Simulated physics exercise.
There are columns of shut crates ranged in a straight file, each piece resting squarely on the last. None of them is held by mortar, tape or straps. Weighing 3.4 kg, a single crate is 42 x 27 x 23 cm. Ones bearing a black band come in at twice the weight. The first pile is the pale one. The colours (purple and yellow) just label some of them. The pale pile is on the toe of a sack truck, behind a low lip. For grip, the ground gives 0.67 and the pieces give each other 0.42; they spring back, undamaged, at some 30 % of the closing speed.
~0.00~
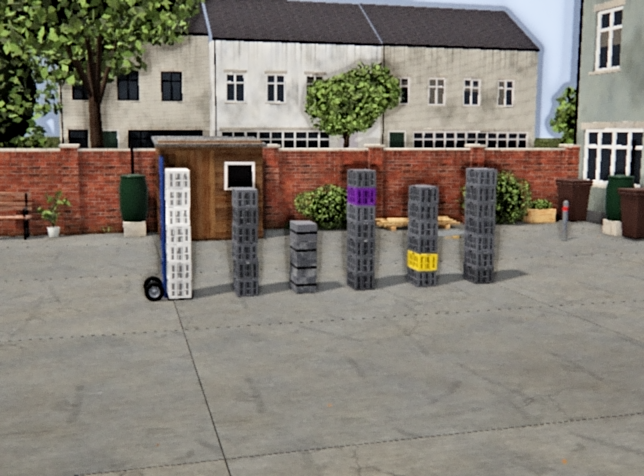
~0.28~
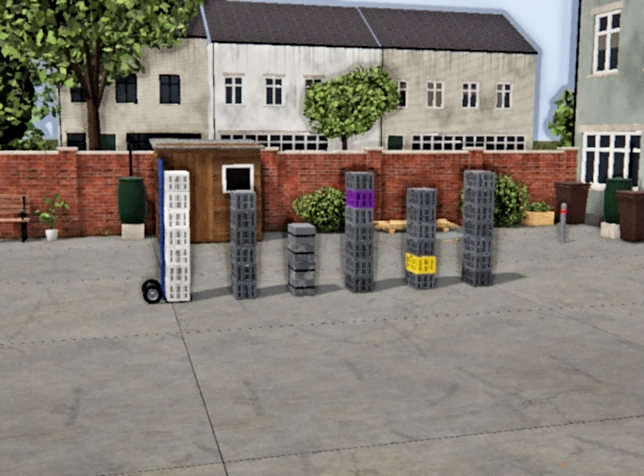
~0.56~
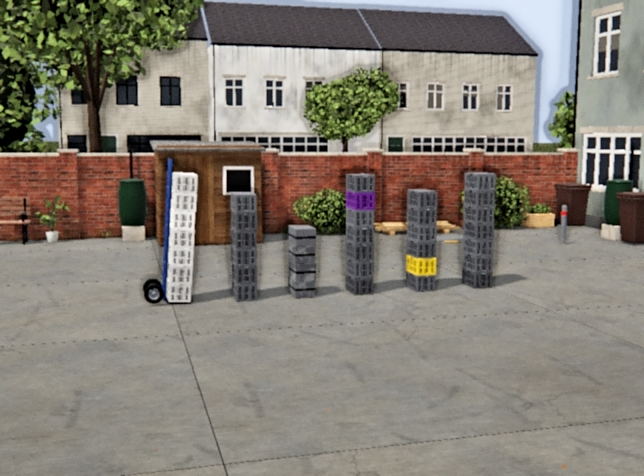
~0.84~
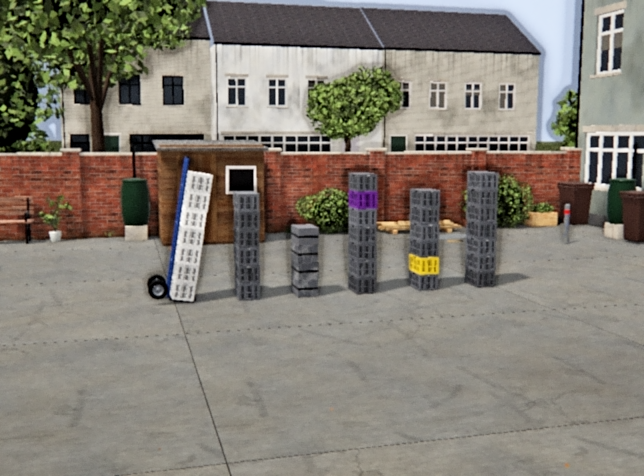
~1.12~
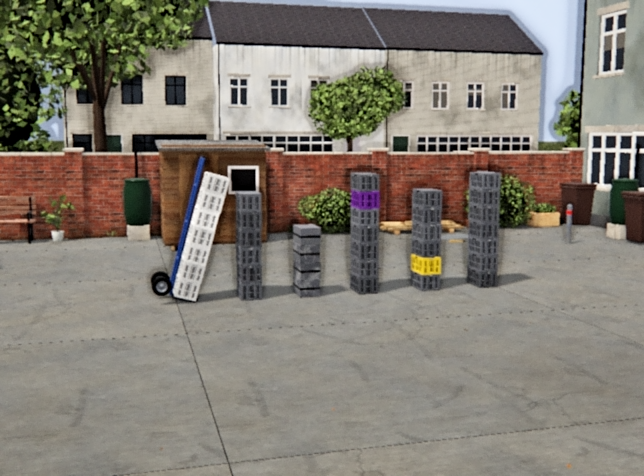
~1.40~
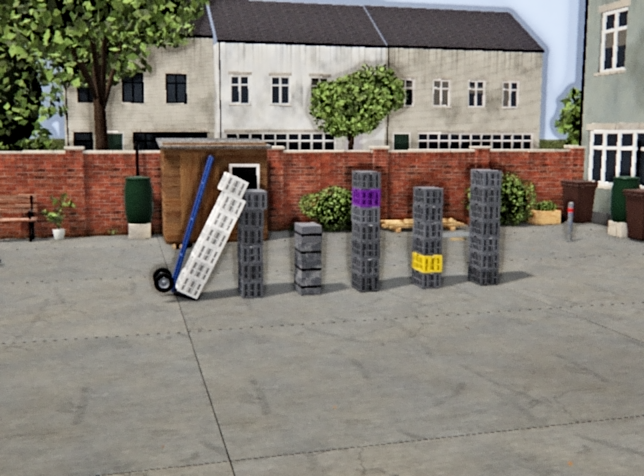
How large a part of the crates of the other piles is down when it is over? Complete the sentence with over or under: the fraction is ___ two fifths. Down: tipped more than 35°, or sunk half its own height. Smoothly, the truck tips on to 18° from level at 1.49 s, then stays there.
The fraction is over two fifths.
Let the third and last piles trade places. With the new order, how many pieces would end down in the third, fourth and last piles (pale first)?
After the swap, the third pile would have 7 down, the fourth 7 and the last 4.
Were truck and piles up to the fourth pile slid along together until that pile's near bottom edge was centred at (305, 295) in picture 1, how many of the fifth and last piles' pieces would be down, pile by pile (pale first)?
Then fifth pile 0 and last pile 0.
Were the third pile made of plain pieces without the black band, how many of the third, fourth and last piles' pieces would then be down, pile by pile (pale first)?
Down per pile - third: 4, fourth: 6, last: 7.
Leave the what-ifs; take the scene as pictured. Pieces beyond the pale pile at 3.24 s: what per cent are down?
50 %.
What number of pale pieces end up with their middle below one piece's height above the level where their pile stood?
The tally of pale pieces is 2.
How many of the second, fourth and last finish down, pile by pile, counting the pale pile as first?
Pieces by pile: Second 4, fourth 7, last 6.
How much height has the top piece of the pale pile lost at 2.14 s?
Drop so far: Roughly 50 cm.
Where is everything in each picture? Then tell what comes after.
In the first picture (pixels give the middle of a visible side), truck frame (163, 185) 0° forward; yellow crate (428, 262); purple crate (366, 197); none of the others has stirred.
Truck frame (162, 188) 0° forward; purple crate (364, 200), in the second picture.
Truck frame (170, 188) 4° forward, top of the pale pile leaning 4°; purple crate (365, 201); none of the others has stirred, in the third picture.
Truck frame (184, 186) 9° forward, top of the pale pile leaning 9°; purple crate (368, 200); none of the others has stirred, in the fourth picture.
Truck frame (197, 186) 15° forward, top of the pale pile leaning 16°; purple crate (370, 200); none of the others has stirred, in the fifth picture.
Truck frame (205, 184) 18° forward, top of the pale pile leaning 26°; purple crate (371, 198); yellow crate (433, 264); one has shifted, in the sixth picture.
After 2.14 s, 7 of the pale pile down; 4 of the 30 other crates down.
After 3.24 s, 7 of the pale pile down; 15 of the 30 other crates down; purple crate 10° from how it stood, 15 cm lower; yellow crate 8° from how it stood.
After 4.24 s, 7 of the pale pile down; 27 of the 30 other crates down; purple crate 64° from how it stood, 80 cm lower; yellow crate 62° from how it stood, 17 cm lower.
In the end (6.0 s), 7 of the pale pile down; 27 of the 30 other crates down; purple crate 63° from how it stood, 81 cm lower; yellow crate 62° from how it stood, 17 cm lower. That is 90 per cent. From the last view, middles, purple crate near (446, 252), yellow crate near (455, 272).
